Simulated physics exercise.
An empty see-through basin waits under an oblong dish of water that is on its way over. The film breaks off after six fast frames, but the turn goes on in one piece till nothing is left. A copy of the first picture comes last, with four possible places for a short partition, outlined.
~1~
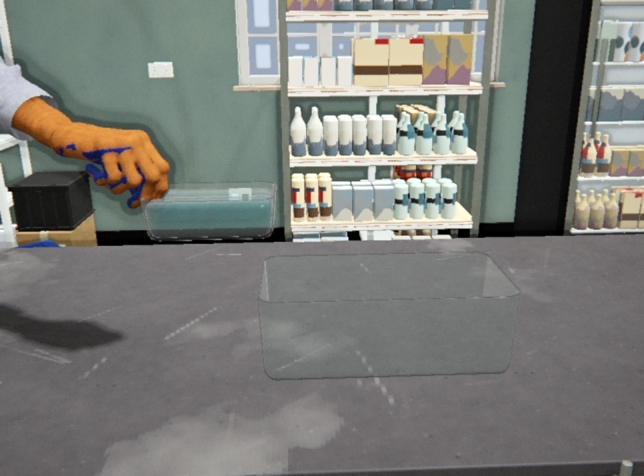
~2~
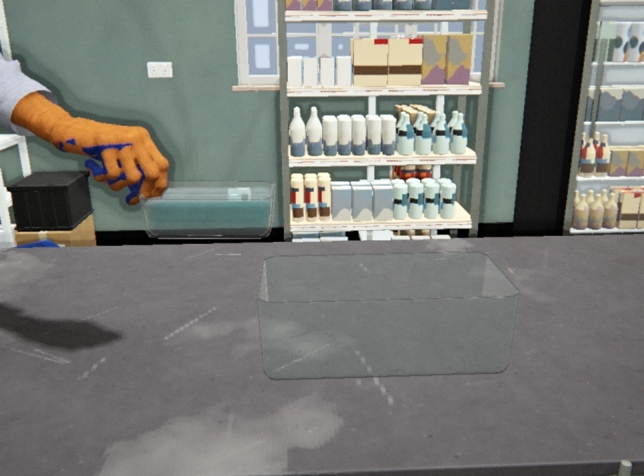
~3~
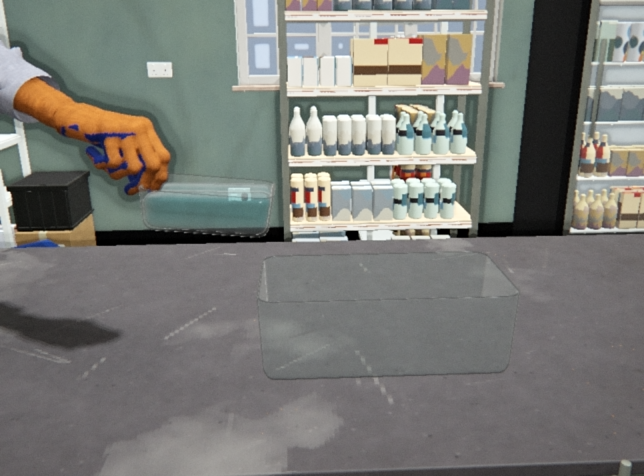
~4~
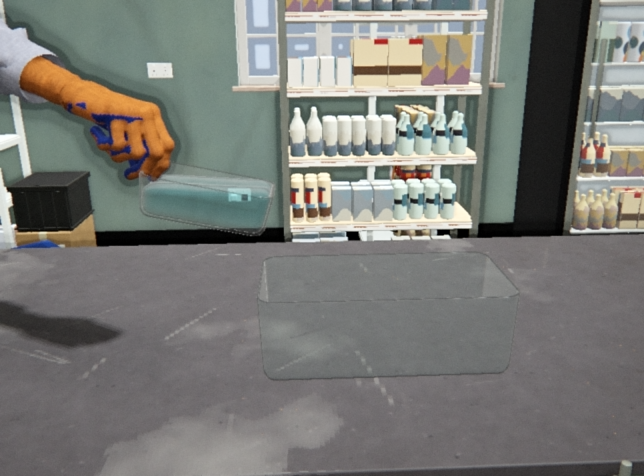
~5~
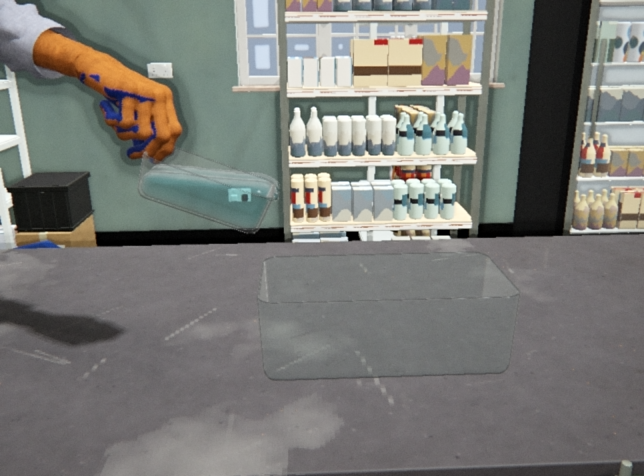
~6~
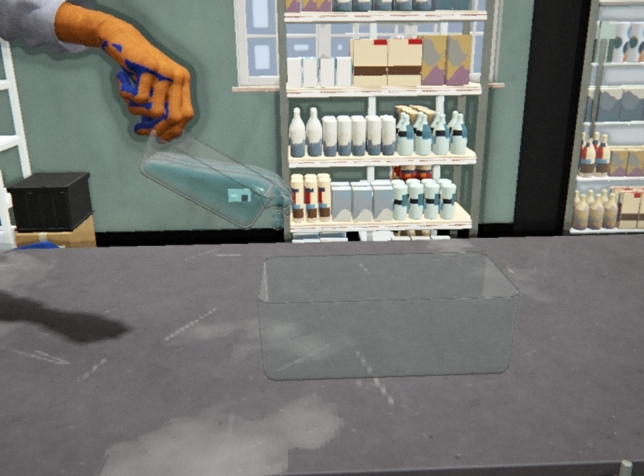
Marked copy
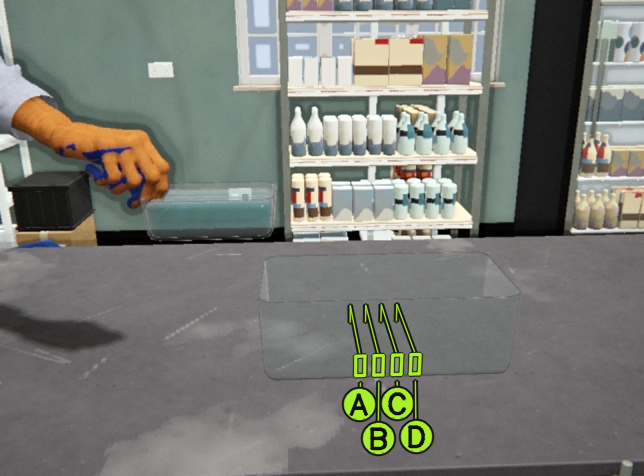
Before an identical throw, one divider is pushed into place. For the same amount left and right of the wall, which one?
B works best here.
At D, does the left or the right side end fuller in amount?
The left one.
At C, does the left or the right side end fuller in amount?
The left side.
On the marked copy, A at (360, 382); B at (378, 382); C at (397, 381); D at (415, 380).
Choosing A, about 30 % ends left of the wall and 67 % right of it; 3 % is lost outside.
Choosing B, about 49 % ends left of the wall and 48 % right of it; 3 % is lost outside.
Choosing C, about 70 % ends left of the wall and 25 % right of it; 4 % is lost outside.
Choosing D, about 80 % ends left of the wall and 17 % right of it; 3 % is lost outside.
